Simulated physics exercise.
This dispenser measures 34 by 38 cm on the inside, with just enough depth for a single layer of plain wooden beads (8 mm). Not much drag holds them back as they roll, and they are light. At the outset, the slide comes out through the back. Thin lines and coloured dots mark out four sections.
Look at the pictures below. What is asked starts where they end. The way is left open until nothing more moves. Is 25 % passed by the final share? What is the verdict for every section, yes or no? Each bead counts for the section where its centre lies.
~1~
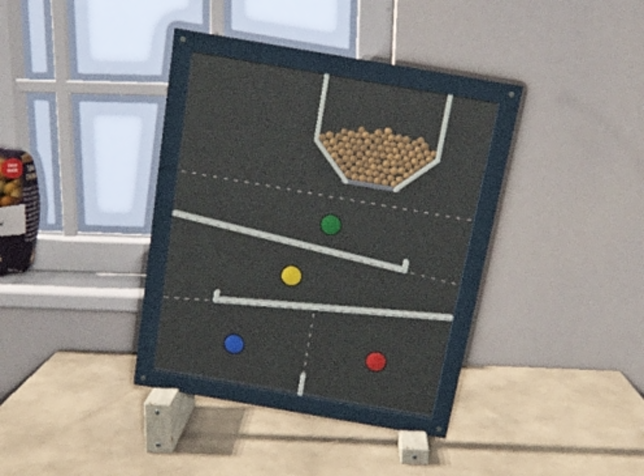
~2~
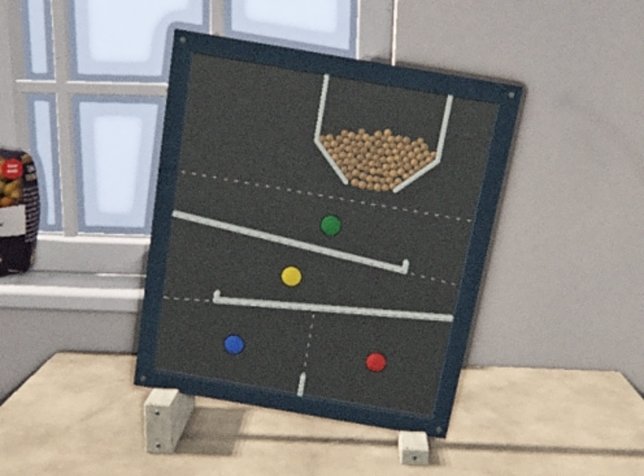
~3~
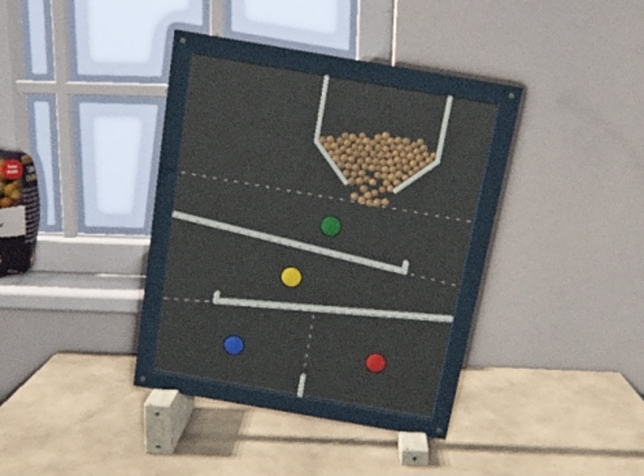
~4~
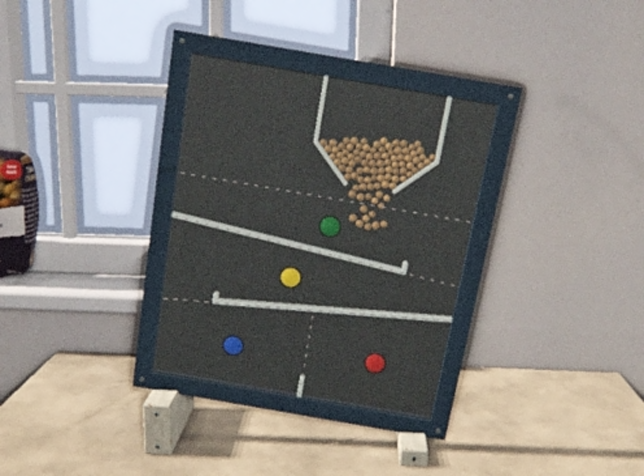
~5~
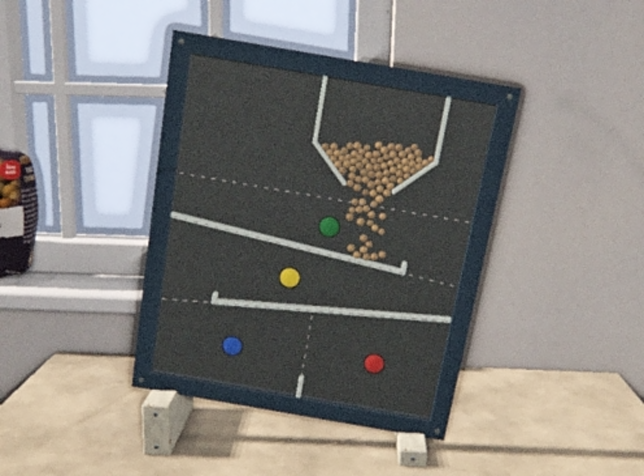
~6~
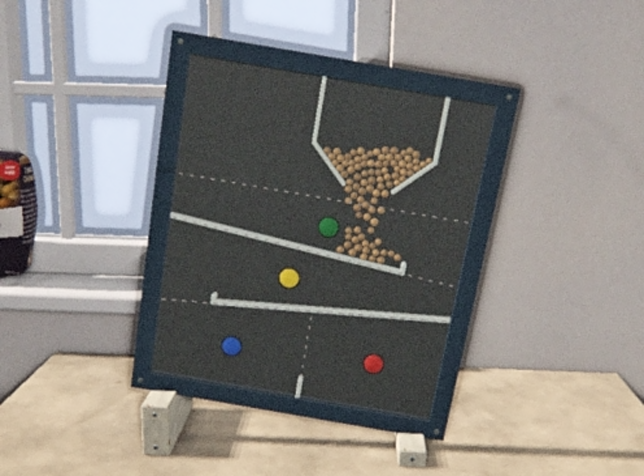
Verdicts - red section: No, blue section: No, green section: Yes, yellow section: Yes.
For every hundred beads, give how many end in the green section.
Near 65 in a hundred, I'd say.
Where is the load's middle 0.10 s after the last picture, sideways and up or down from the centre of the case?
Some 6 cm right and 3 cm above.
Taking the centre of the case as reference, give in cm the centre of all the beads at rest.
Right: About 7 cm; below: About 2 cm.
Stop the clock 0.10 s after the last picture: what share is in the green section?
65 %.
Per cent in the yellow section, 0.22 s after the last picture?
I'd put it around 10 in a hundred.
Then, 0.10 s after the last picture, the beads' middle is 6 cm right of and 3 cm above the centre; green 65 %.
Then, 0.22 s after the last picture, the beads' middle is 6 cm right of and level with the centre; green 85 %, yellow 10 %.
Then, 0.45 s after the last picture, the beads' middle is 7 cm right of and 2 cm below the centre; green 70 %, yellow 30 %.
At rest 1.4 s after the last picture, red 0 %, blue 0 %, green 65 %, yellow 35 %.
